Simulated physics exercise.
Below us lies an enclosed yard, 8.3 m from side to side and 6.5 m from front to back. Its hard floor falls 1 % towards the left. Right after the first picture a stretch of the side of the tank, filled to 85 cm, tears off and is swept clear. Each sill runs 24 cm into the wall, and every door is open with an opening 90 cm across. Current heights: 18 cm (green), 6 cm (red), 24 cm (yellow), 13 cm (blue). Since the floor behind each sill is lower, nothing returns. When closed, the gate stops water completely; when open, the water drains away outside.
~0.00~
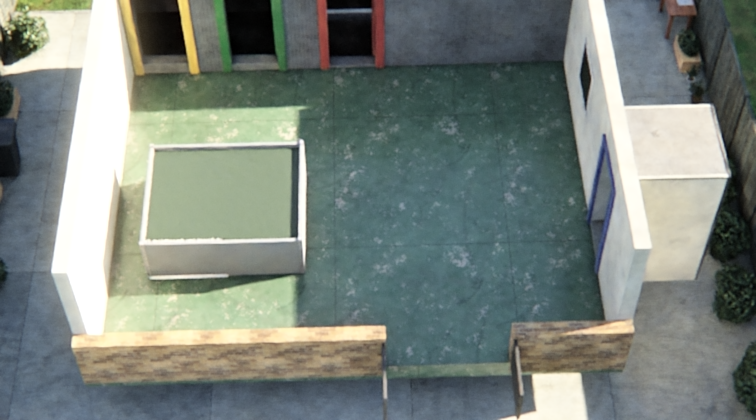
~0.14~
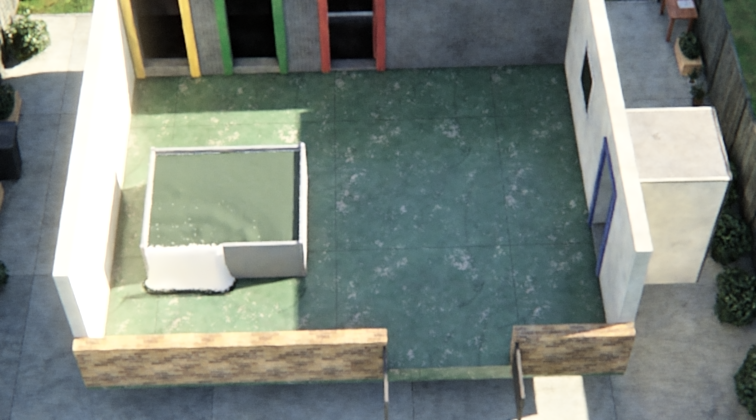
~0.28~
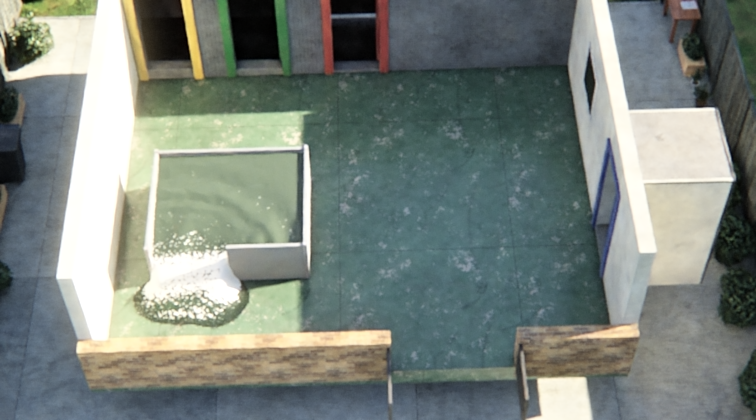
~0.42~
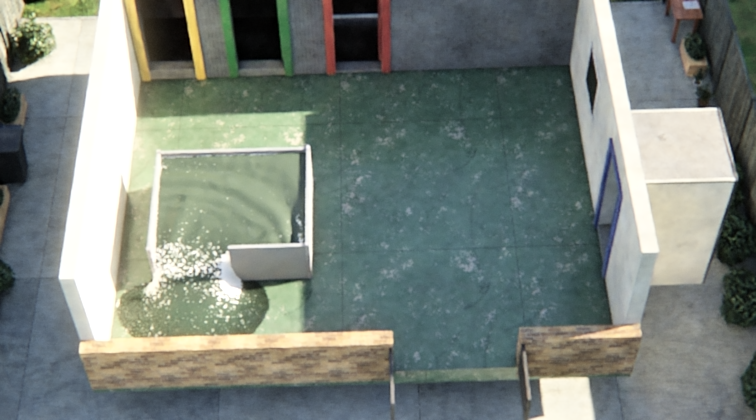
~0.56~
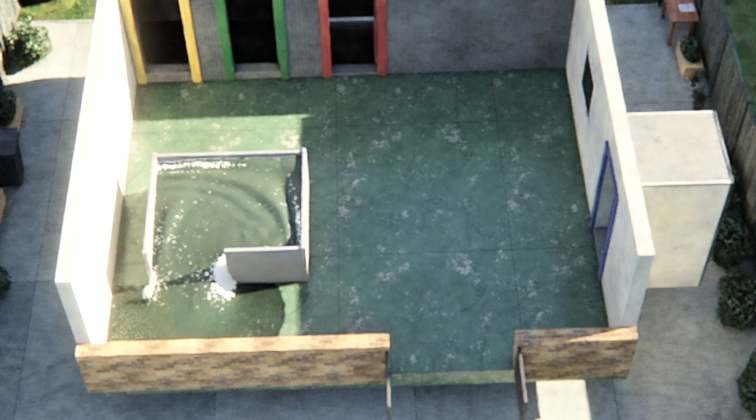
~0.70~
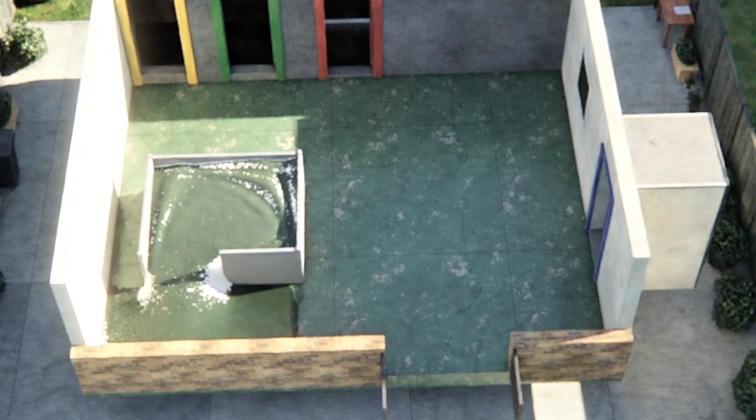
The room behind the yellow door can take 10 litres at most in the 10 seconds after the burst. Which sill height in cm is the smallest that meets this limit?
A height of roughly 30 cm.
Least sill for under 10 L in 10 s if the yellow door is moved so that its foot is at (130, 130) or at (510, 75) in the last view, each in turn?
In turn: About 8.0 cm, about 14.0 cm.
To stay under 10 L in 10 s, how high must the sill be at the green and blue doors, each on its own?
About 5.5 cm at green and about 15 cm at blue.
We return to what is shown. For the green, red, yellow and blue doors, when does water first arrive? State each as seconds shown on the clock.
Arrives: Green 4.0 s / red 5.0 s / yellow 3.0 s / blue 3.4 s.
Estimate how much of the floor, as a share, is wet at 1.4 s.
Around 10 per cent of the free floor.
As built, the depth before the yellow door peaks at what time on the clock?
Peak time: About 3.8 s.
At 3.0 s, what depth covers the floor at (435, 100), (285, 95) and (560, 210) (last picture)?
About 0, 0 and 0 cm respectively.
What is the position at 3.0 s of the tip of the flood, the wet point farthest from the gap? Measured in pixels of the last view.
Roughly at (587, 356) in the last view.
After 1.4 s water covers 10 % of the floor, deepest (76 cm) near (98, 373); it has not reached the yellow door.
After 3.0 s water covers 45 % of the floor, deepest (46 cm) near (98, 373); it has not reached the yellow door.
After 10.0 s water covers 100 % of the floor, deepest (14 cm) near (545, 148); 10 cm at the yellow door, 35 litres in over its 24 cm sill.
At the yellow door as built, the water arrived by 3.1 s and peaked near 31 cm at 3.8 s.
Run again over the same 10 s with other heights there, 21 litres in over 26.5 cm, 1 litre over 36 cm. The limit of 10 litres is kept from about 30 cm up.
